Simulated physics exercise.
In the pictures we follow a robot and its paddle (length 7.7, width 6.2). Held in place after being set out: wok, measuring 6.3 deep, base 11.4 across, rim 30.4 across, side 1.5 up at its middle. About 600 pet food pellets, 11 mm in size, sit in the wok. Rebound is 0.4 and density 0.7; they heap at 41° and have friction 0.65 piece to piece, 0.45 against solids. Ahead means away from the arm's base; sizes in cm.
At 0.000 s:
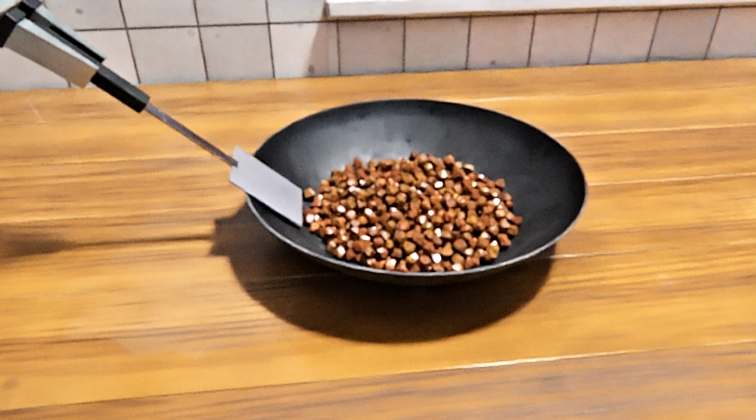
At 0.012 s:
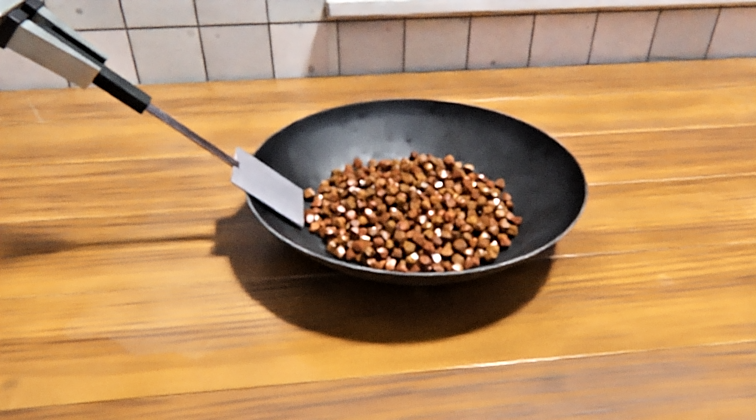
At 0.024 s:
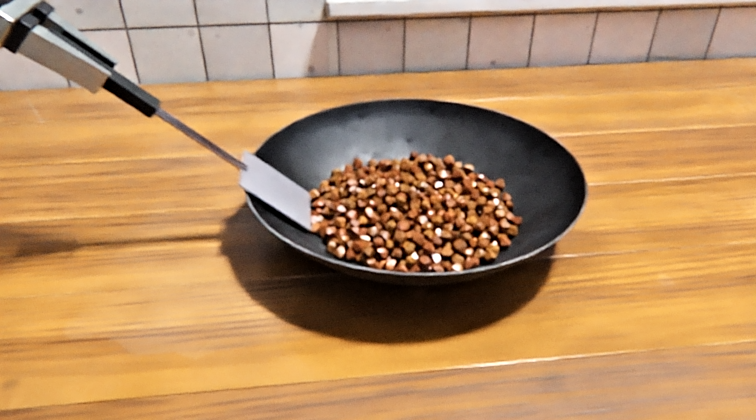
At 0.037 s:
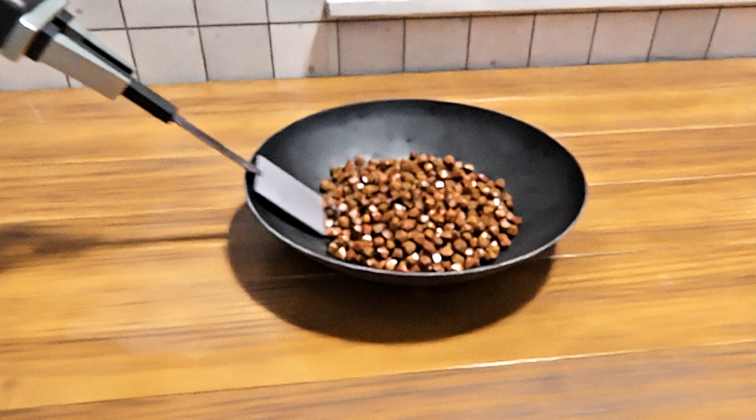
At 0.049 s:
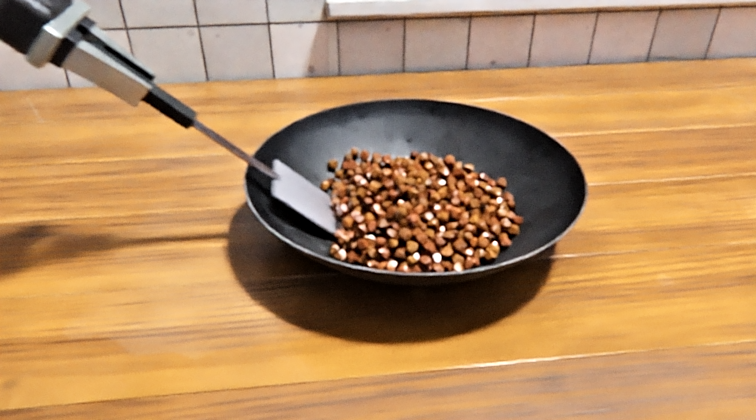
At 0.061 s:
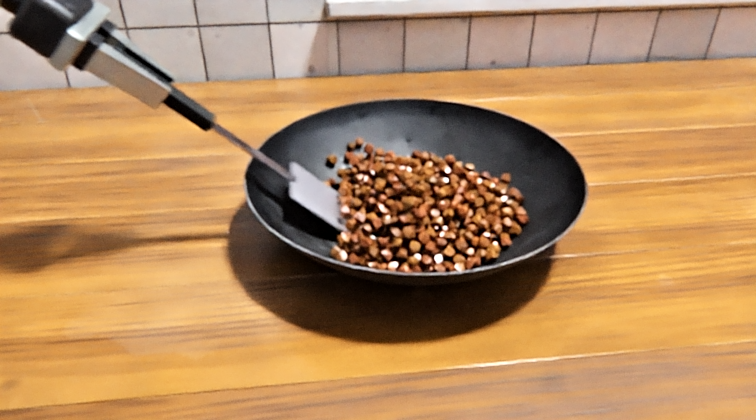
A robot arm with a flat paddle pushes brown pellets slightly rightward in a black wok.
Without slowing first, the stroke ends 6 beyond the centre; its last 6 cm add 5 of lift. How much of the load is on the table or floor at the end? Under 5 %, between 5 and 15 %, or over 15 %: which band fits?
The band that fits is between 5 and 15 %.
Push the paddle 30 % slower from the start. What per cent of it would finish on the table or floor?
5 %.
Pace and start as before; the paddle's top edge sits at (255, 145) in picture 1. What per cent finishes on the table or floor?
Roughly 10%.
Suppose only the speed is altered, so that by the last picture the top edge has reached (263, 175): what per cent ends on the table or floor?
Expect some 0 per cent there.
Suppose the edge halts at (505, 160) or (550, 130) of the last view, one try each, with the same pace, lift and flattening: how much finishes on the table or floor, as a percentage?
I'd say roughly 20 per cent, then roughly 30 per cent.
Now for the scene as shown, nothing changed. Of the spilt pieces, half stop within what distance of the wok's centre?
44 cm or so.
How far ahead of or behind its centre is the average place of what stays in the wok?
Ahead, by about 4.5 cm.
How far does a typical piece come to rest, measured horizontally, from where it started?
Some 4 cm.
By 0.09 s, sloping 43°, highest piece 8 above the table; 601 in the wok.
By 0.12 s, sloping 43°, highest piece 9 above the table; 601 in the wok.
By 0.34 s, sloping 43°, highest piece 8 above the table; 553 in the wok, 24 on the table or floor, 24 on the blade or in flight.
By 1.39 s, sloping 43°, highest piece 6 above the table; 553 in the wok, 48 on the table or floor.
Final count, 553 in the wok, 48 on the table or floor. That is 8 % on the table or floor.
